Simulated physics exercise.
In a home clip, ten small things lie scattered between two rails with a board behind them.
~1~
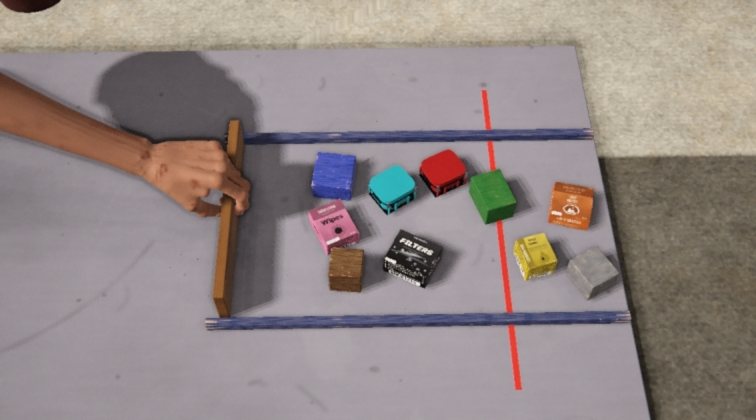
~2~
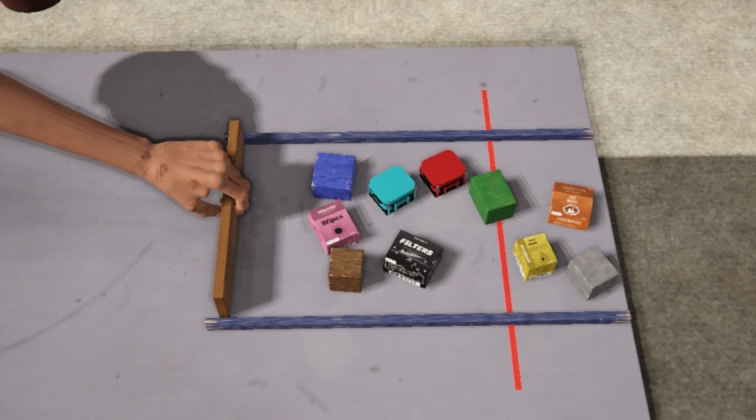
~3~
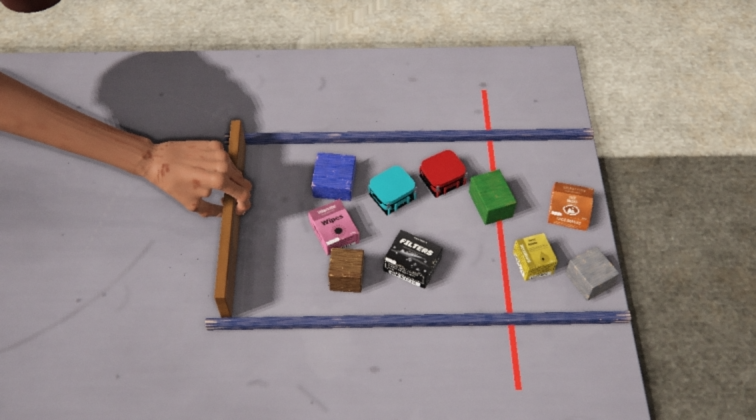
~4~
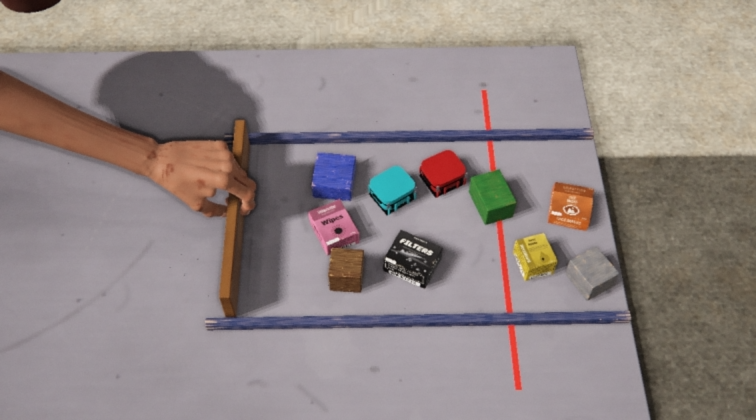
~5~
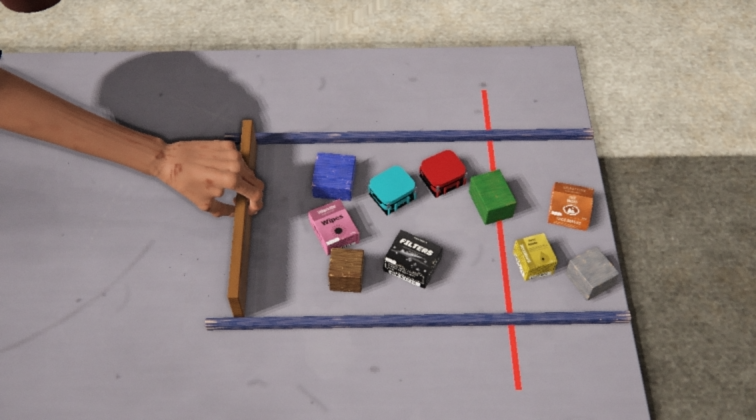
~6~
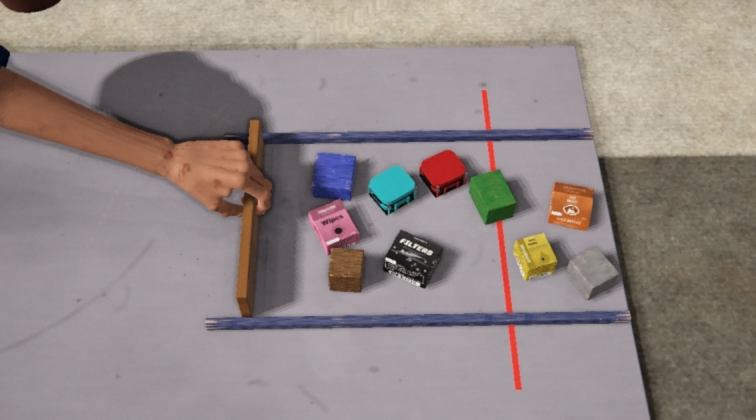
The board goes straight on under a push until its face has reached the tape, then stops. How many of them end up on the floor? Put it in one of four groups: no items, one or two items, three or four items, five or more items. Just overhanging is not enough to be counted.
Group: One or two items.
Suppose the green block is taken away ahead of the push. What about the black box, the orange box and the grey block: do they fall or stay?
In that case the black box stays where it is, the orange box stays where it is, the grey block goes off the edge.
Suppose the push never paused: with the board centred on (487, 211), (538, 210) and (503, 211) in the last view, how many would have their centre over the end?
Over the end: 1, 4, 2.
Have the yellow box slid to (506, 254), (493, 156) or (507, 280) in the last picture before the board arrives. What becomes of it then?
In order, the yellow box sits tight; sits tight; sits tight.
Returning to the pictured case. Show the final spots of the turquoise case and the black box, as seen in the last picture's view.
They finish at roughly (554, 200) and (563, 253) respectively.
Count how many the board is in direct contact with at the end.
Number: 3.
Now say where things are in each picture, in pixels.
Grey block (592, 273); orange box (571, 206); yellow box (535, 257); board (230, 215); tape (499, 223), in the first frame.
Orange box (571, 206); turquoise case (392, 190), in the second frame.
Yellow box (535, 257); board (232, 215), in the third frame.
Grey block (592, 274); red case (443, 174), in the fourth frame.
Orange box (571, 206); brown block (347, 270), in the fifth frame.
Grey block (592, 274); orange box (571, 206); yellow box (535, 257); board (252, 215); tape (499, 223), in the sixth frame.
Soon after, none off yet; grey block at rest near (592, 274); orange box at rest near (571, 206); yellow box at rest near (535, 257).
In the end, the number that fall off is one or two; gone, orange box and grey block.
